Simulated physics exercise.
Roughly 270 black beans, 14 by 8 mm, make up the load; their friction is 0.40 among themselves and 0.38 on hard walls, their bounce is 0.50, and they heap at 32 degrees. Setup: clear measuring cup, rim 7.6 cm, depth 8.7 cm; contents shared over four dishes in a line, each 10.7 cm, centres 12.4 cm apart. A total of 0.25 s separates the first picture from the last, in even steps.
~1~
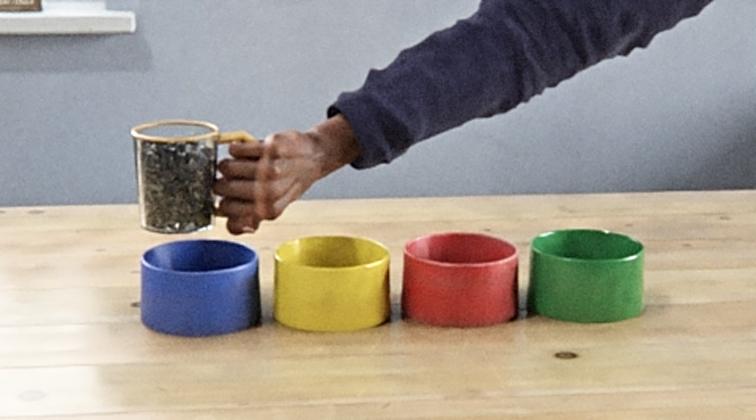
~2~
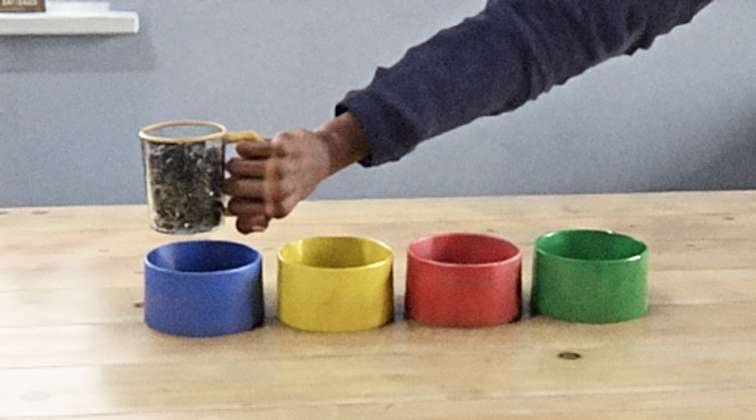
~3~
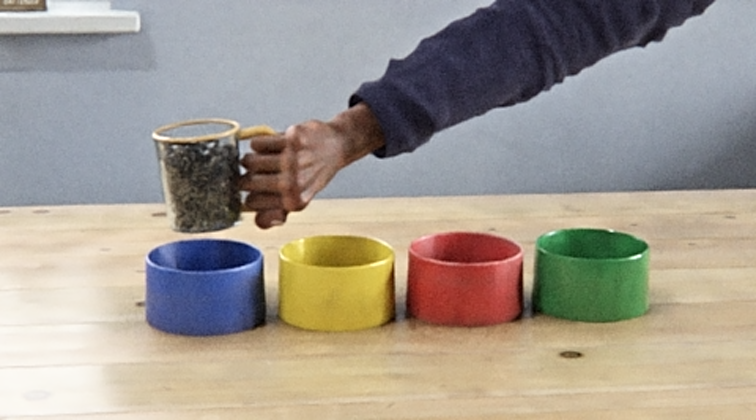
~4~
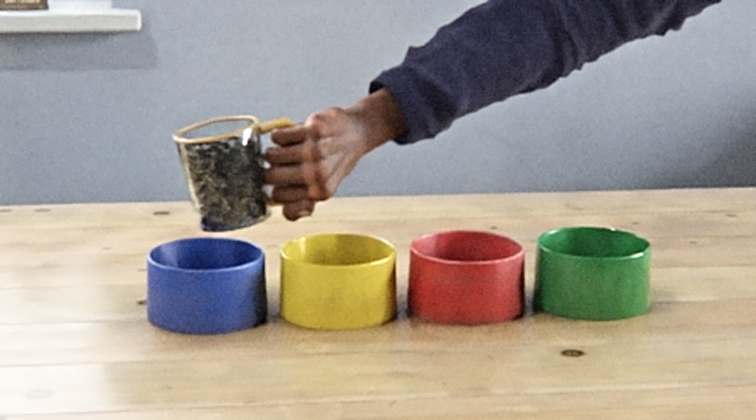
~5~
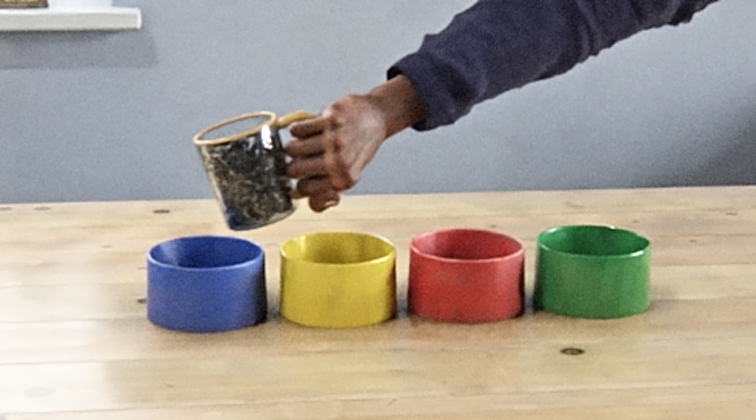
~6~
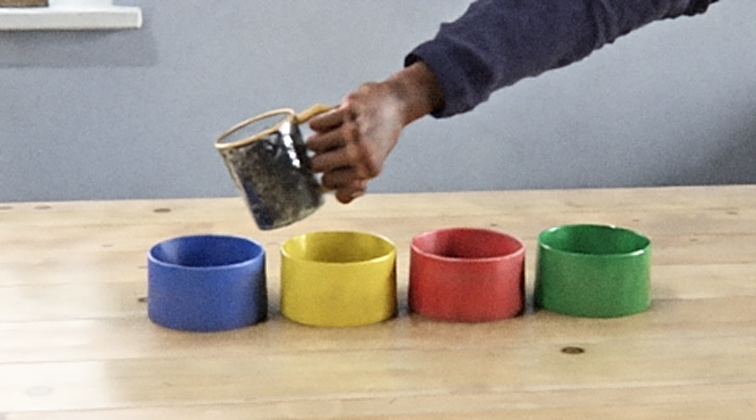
The clip shows a hand holding a clear cup of dark pieces by its handle above four dishes in a row, blue, yellow, red and green, moving it a short way right while gradually tilting it to the left.
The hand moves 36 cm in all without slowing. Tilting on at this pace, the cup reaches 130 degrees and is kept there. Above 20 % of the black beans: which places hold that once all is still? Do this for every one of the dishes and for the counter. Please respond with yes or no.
Red yes, blue no, green no, yellow no, counter yes.
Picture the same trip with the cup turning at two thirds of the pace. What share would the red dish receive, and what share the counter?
It would be red 60 and counter 30.
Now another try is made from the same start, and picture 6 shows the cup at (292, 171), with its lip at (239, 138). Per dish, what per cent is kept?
Per cent kept: Red 60; blue 0; green 0; yellow 0.
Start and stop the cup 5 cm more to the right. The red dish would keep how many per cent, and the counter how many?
The red dish would get 0 and the counter 0.
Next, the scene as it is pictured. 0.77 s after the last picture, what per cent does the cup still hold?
90 %.
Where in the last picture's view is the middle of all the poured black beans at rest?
Centre at rest: Approx. (494, 293) px.
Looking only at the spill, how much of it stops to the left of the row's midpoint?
I'd estimate close to 0 in a hundred.
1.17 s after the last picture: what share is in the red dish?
Share at that time: Approx. 50 per cent.
Then, 0.46 s after the last picture, tilt 73 degrees; cup holds 100 %.
Then, 0.77 s after the last picture, tilt 108 degrees; cup holds 90 %, red 10 %.
Then, 1.17 s after the last picture, tilt 130 degrees; cup holds 0 %, red 50 %, green 5 %.
In the end, red 50 %, blue 0 %, green 0 %, yellow 0 %, counter 50 %.
